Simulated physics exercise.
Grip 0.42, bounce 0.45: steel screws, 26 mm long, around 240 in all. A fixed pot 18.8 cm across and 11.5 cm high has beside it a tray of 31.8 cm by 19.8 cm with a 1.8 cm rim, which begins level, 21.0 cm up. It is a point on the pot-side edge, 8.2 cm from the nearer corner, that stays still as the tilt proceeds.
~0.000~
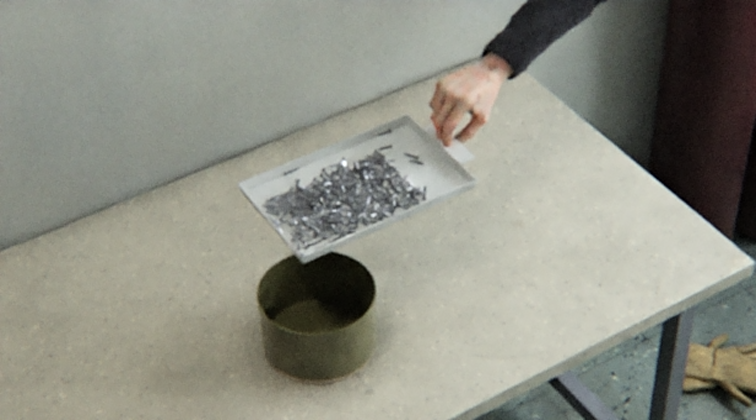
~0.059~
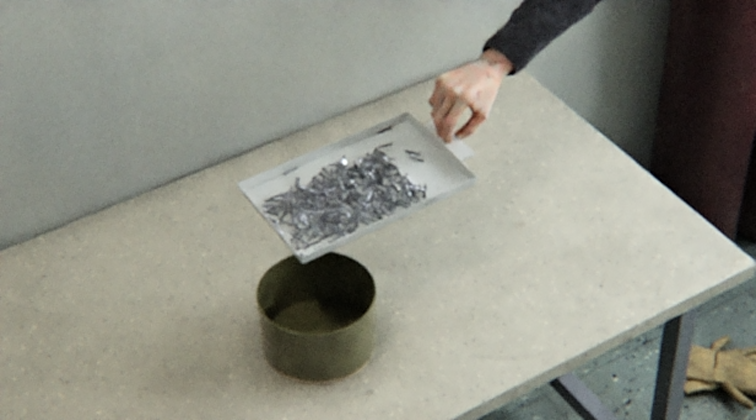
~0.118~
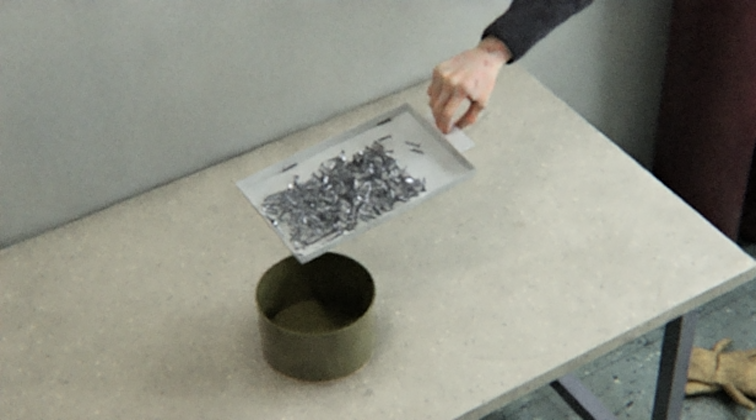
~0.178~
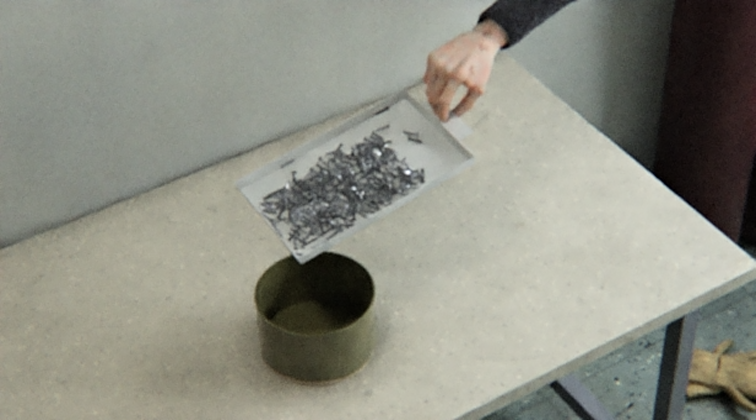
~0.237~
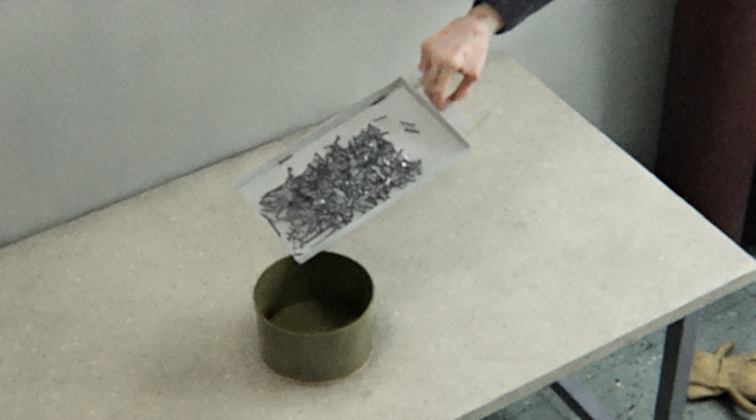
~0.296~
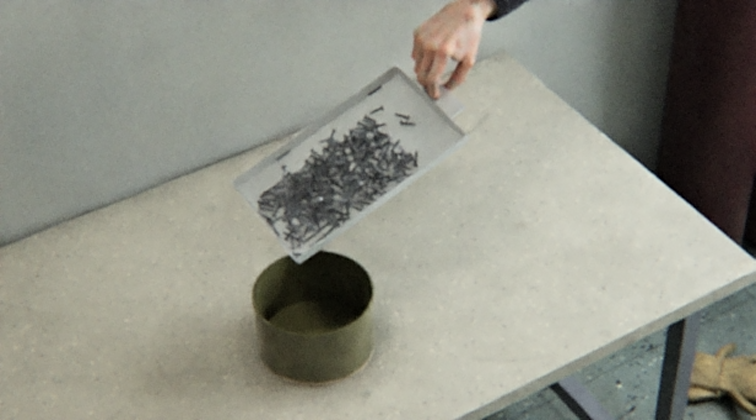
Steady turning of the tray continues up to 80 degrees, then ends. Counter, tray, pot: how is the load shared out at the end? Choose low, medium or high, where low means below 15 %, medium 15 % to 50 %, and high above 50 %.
Shares - counter: High, tray: Low, pot: Medium.
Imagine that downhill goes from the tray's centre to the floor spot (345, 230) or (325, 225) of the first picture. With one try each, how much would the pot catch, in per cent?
First try: About 100 percent; second try: About 85 percent.
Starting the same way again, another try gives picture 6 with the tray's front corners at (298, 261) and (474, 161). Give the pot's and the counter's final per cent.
In the pot: 100 per cent; on the counter: 0 per cent.
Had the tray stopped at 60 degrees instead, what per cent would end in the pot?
Roughly 20 %.
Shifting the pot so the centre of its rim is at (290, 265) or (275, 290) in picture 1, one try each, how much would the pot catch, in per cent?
40 % and 75 %.
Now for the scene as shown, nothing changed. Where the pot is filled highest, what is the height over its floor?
Some 1.5 cm above the floor.
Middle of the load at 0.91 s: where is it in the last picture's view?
At that moment the load's centre is around (265, 234).
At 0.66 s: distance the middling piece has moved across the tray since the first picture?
Displacement on the tray: Roughly 6 cm.
Then, at 0.66 s, tilt 48 degrees; the tray holds 100 %, the pot 0 %.
After 0.91 s, tilt 68 degrees; the tray holds 70 %, the pot 0 %.
After 1.26 s, tilt 80 degrees; the tray holds 15 %, the pot 30 %.
At rest (2.3 s), counter 60 %, tray 5 %, pot 35 %.
